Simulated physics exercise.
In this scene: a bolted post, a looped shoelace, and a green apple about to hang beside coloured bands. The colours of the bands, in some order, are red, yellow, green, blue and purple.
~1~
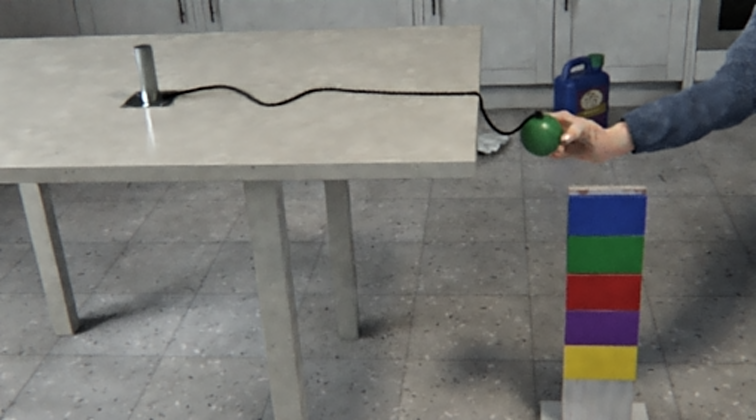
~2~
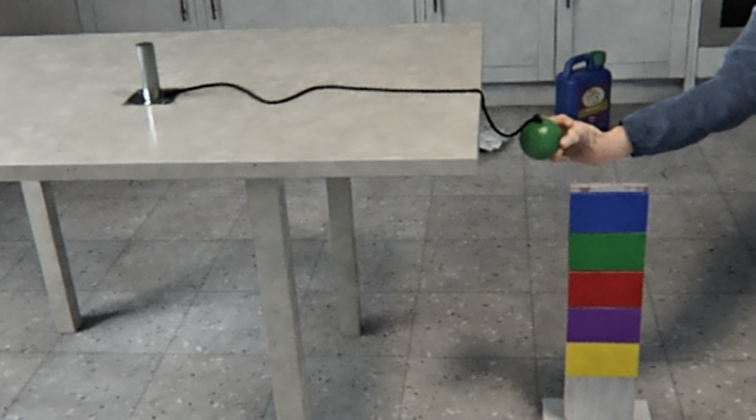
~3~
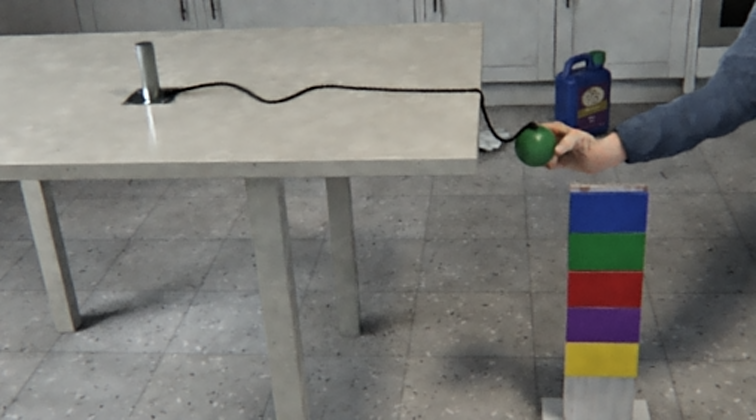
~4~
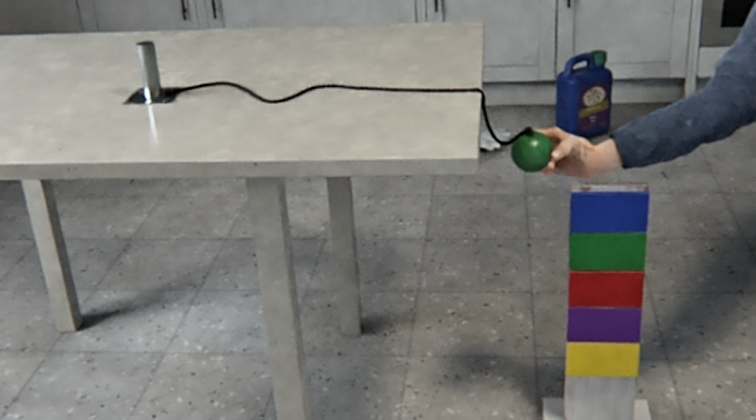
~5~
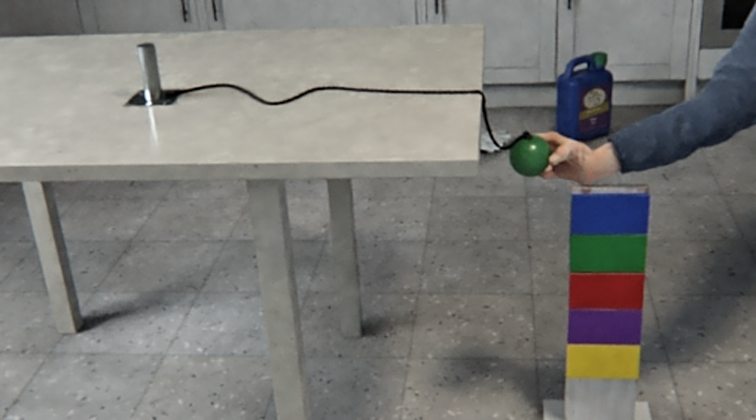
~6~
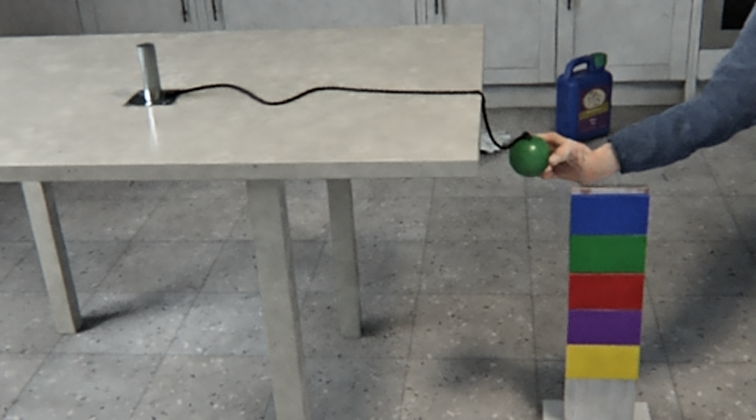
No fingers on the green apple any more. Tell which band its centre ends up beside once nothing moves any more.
Beside the green band.
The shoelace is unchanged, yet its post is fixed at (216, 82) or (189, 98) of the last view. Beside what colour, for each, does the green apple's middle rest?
Answer, in order: Red, red.
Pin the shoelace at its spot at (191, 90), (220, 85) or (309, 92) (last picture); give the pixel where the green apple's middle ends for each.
In order: (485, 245), then (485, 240), then (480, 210).
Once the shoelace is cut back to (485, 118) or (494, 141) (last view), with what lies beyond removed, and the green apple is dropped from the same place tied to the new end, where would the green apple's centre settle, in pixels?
Try by try, around (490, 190) and (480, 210).
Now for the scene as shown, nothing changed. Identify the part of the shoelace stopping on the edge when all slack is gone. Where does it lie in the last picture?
Near pixel (420, 93).
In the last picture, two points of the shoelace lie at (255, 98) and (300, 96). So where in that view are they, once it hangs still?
End: (287, 94) and then (349, 92).
A little later, apple near (520, 246); level with green.
Next, apple near (451, 245); level with green.
Later still, apple near (492, 253); level with green.
When it is over, apple near (489, 253); level with green. Its centre hangs level with the green band.
